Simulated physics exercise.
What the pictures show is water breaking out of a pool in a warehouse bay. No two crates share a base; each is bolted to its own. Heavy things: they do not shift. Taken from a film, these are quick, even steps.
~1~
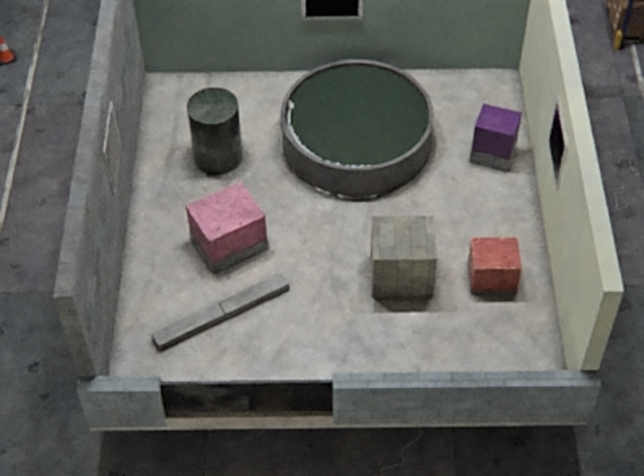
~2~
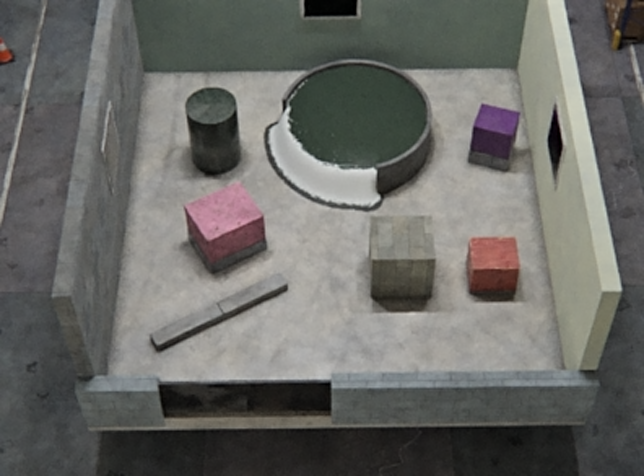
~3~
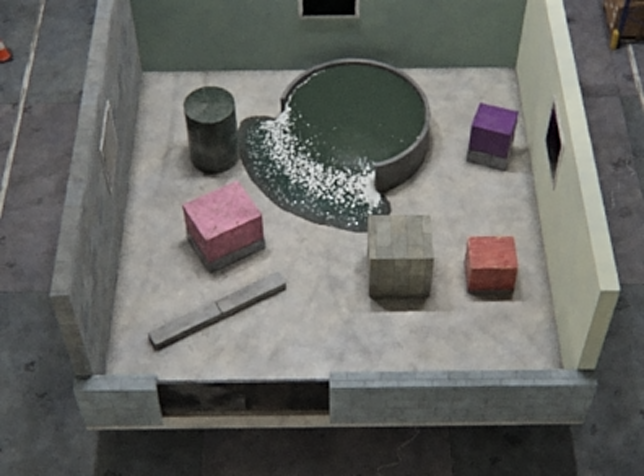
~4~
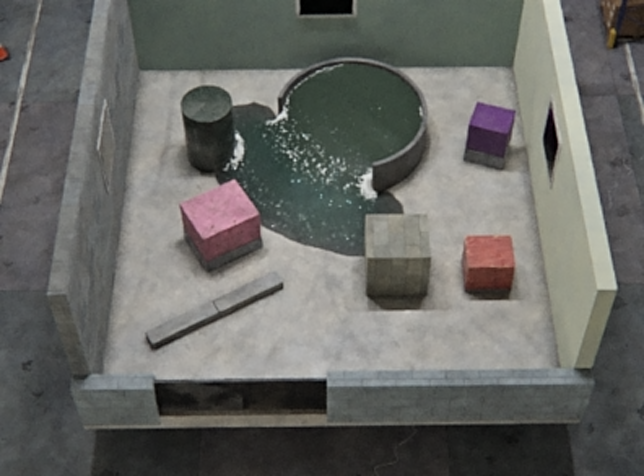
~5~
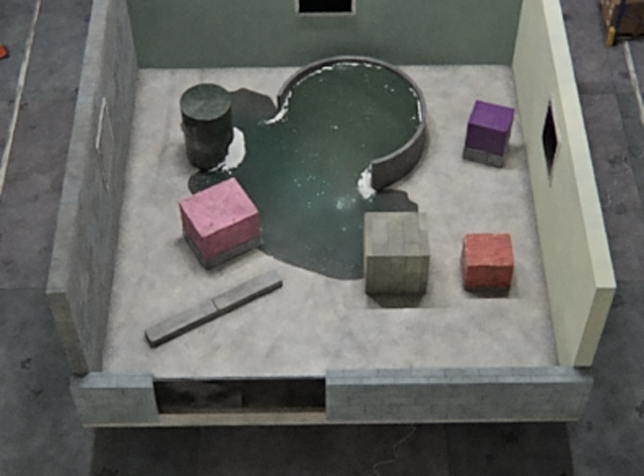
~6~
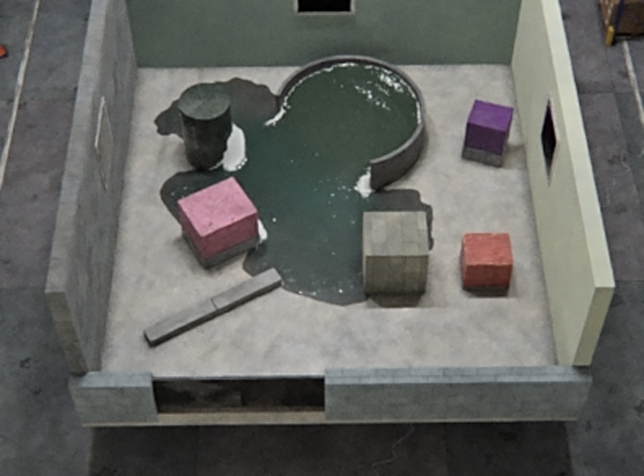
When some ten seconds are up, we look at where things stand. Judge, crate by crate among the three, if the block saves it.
The red crate will be wet; the purple crate will not even get damp; the pink crate will be wet.
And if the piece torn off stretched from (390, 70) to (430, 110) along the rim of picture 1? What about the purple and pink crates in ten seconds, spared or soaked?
Log: Purple crate is doused; pink crate stays clear.
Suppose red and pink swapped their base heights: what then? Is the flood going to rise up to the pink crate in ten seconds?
Result: The pink crate is hit.
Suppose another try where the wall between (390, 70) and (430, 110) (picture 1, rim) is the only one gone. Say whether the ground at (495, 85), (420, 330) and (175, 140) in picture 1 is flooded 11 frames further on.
Taking the points one after the other, they come out inundated, not soaked and not soaked.
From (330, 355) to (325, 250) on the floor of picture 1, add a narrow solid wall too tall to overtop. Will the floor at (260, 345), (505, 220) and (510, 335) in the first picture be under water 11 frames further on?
Outcome by spot, in order - watered, watered, unwatered.
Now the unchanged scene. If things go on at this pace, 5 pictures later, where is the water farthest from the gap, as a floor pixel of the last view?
I'd go with roughly (359, 396).
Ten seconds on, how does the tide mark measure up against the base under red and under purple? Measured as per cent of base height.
The first reaches around 190 in a hundred, the second around 40.
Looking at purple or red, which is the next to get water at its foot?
The one in red, then.
A moment on, water covers 40 % of the floor; the red crate water round its plinth, the purple crate not reached, the pink crate water round its plinth.
Next, water covers 55 % of the floor; the red crate water round its plinth, the purple crate not reached, the pink crate water round its plinth.
Then, water covers 70 % of the floor; the red crate water round its plinth, the purple crate water round its plinth, the pink crate water round its plinth.
Later, water covers 85 % of the floor; the red crate water round its plinth, the purple crate water round its plinth, the pink crate water round its plinth.
In the end, water covers 100 % of the floor; the red crate was topped, the purple crate stayed above the water, the pink crate was topped.
